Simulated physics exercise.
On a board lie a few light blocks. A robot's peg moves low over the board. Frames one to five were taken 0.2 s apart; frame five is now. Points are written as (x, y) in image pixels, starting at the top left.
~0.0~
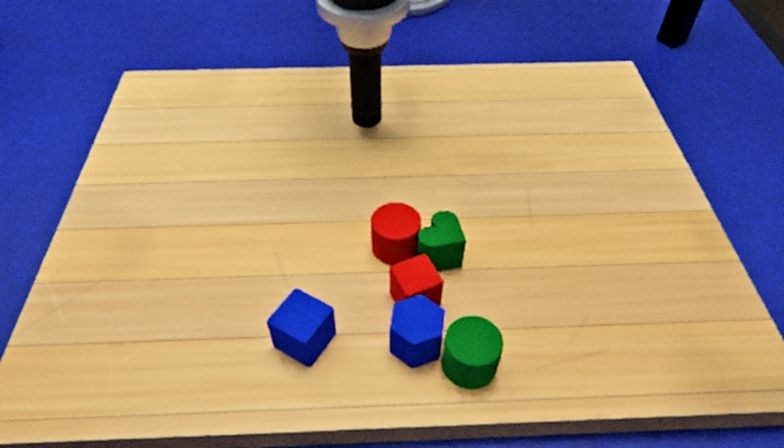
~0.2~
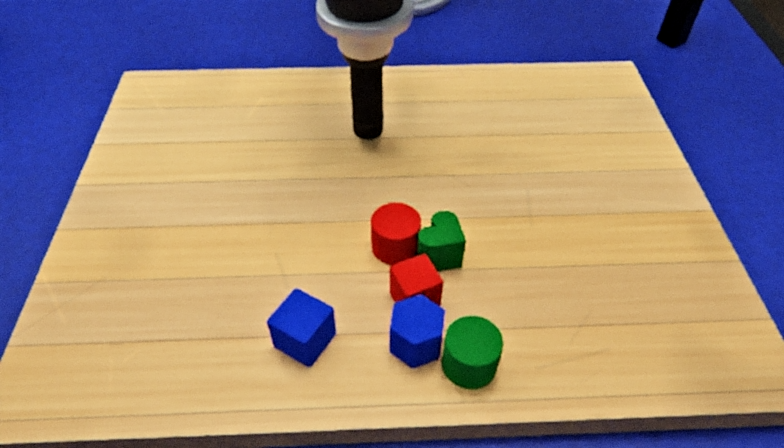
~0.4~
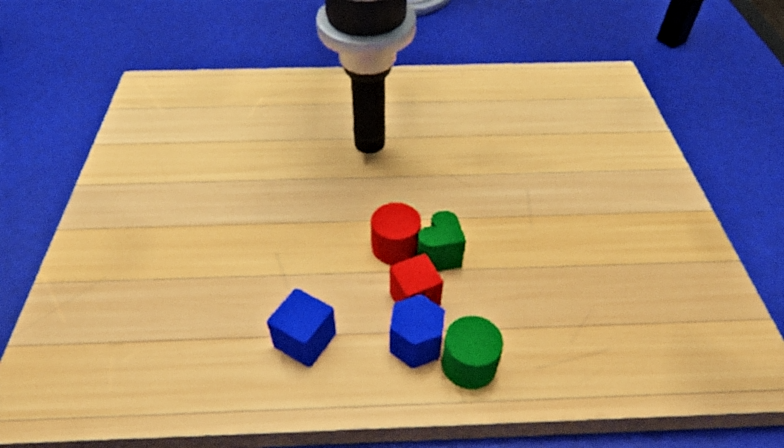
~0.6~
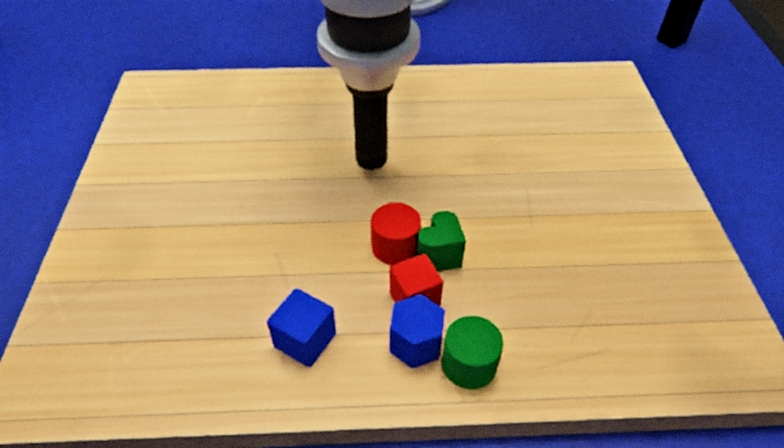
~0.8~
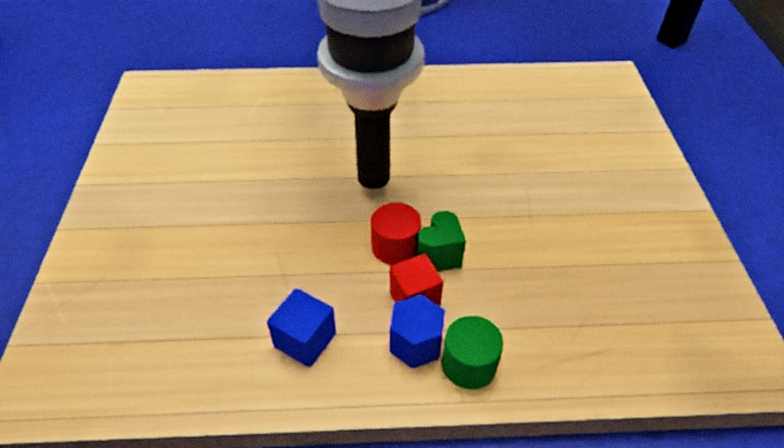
A robot's black peg moved slowly over the wooden board toward the red cylinder, drifting very slightly right, while the red, green and blue blocks all stayed where they were, untouched.
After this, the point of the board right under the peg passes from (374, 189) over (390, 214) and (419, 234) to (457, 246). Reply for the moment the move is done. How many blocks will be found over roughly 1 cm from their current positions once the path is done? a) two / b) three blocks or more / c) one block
The answer is a.
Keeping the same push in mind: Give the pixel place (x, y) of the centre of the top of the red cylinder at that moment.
Roughly at (403, 237).
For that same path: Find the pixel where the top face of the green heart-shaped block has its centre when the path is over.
In the picture, it is at (469, 251).
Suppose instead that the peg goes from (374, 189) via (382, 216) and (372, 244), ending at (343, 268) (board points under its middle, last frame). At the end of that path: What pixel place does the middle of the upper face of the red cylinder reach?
In the picture, it is at (399, 246).
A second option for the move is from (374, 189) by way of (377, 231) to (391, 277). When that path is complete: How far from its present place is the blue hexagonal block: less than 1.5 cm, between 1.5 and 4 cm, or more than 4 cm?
I reckon it covers between 1.5 and 4 cm.
What follows on the original path. One third of the way, peg (390, 204); nothing pushed yet.
Two thirds of the way, peg (420, 224); red cylinder (403, 237); green heart-shaped block (449, 234), turned 25° anticlockwise.
At the end, peg (458, 236); red cylinder (403, 237); red square piece unmoved; green heart-shaped block (469, 251), turned 25° clockwise.
